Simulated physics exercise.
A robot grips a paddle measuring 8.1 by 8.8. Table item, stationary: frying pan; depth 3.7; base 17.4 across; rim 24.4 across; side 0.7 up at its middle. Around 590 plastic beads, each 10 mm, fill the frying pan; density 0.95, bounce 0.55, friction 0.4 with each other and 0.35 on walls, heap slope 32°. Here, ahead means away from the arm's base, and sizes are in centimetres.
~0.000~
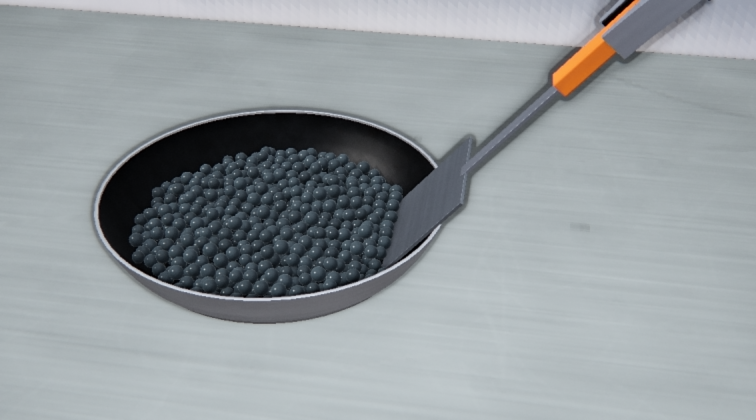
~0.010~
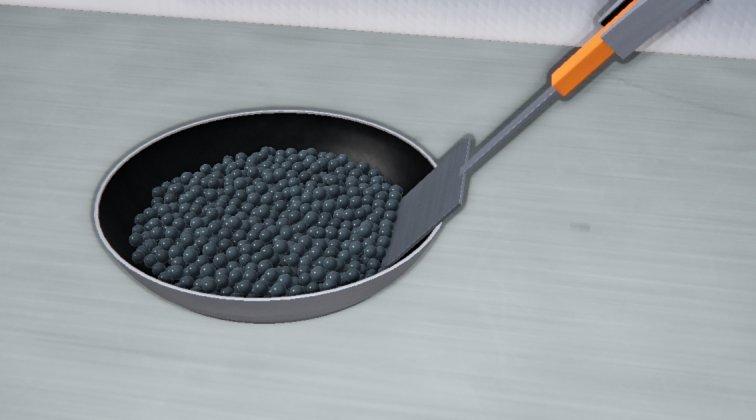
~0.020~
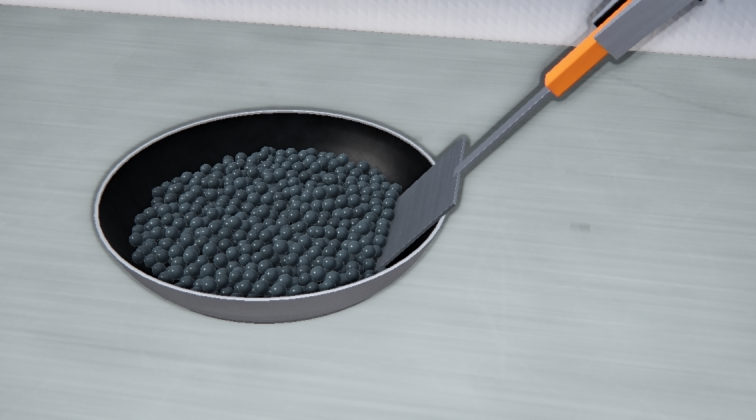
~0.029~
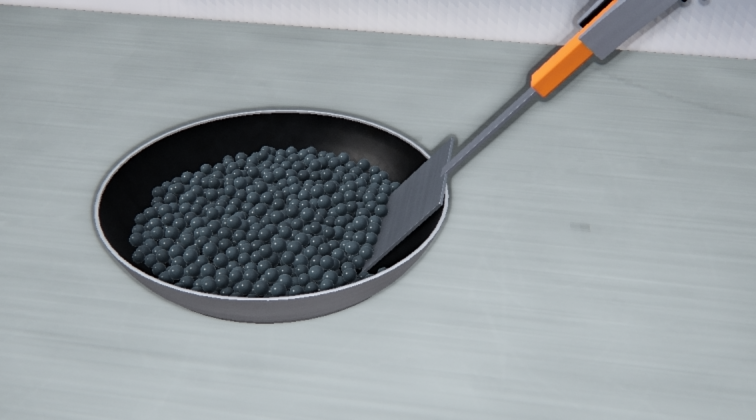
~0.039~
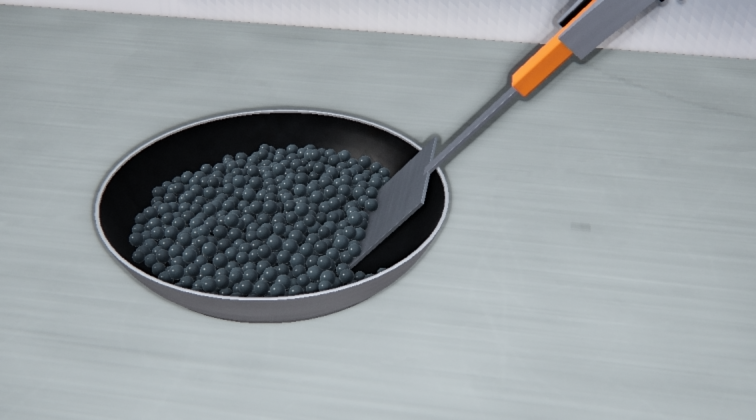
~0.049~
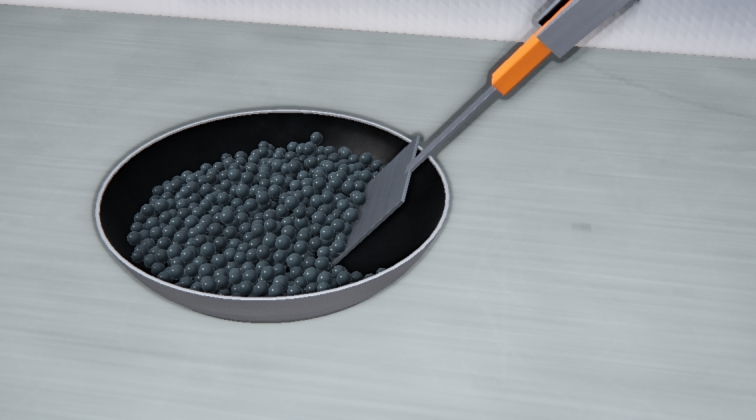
A grey paddle with an orange section on its handle rests at the right side of a frying pan filled with dark beads, barely moving at first. It then slides left and slightly down into the pan, pushing the nearby beads leftward, heaping them a little higher and exposing dark pan surface behind it.
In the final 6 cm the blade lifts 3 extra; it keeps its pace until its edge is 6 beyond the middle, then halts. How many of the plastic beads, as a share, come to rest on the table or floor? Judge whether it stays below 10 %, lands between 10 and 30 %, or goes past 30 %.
It lands between 10 and 30 %.
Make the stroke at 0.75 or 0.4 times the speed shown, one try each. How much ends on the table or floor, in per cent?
Around 10 per cent and around 0 per cent.
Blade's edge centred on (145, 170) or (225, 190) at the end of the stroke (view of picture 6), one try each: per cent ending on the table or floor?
Close to 35 and close to 15 per cent, respectively.
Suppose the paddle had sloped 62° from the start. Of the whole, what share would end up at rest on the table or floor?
In that case, around 15 percent would end up on the table or floor.
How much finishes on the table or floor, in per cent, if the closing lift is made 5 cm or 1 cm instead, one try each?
You'd get some 15 per cent with the first setting and some 15 per cent with the second.
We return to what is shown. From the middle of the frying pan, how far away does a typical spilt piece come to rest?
It works out to near 46 cm.
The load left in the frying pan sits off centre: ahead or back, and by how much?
Some 4.0 cm ahead.
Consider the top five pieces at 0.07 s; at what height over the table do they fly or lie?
I'd say close to 5 cm on average.
By 0.07 s, sloping 51°, highest piece 6 above the table; 586 in the frying pan.
By 0.10 s, sloping 51°, highest piece 7 above the table; 584 in the frying pan, 2 on the blade or in flight.
By 0.31 s, sloping 51°, highest piece 5 above the table; 477 in the frying pan, 105 on the table or floor, 4 on the blade or in flight.
By 1.36 s, sloping 51°, highest piece 4 above the table; 476 in the frying pan, 110 on the table or floor.
Final count, 476 in the frying pan, 110 on the table or floor. That is 19 % on the table or floor.
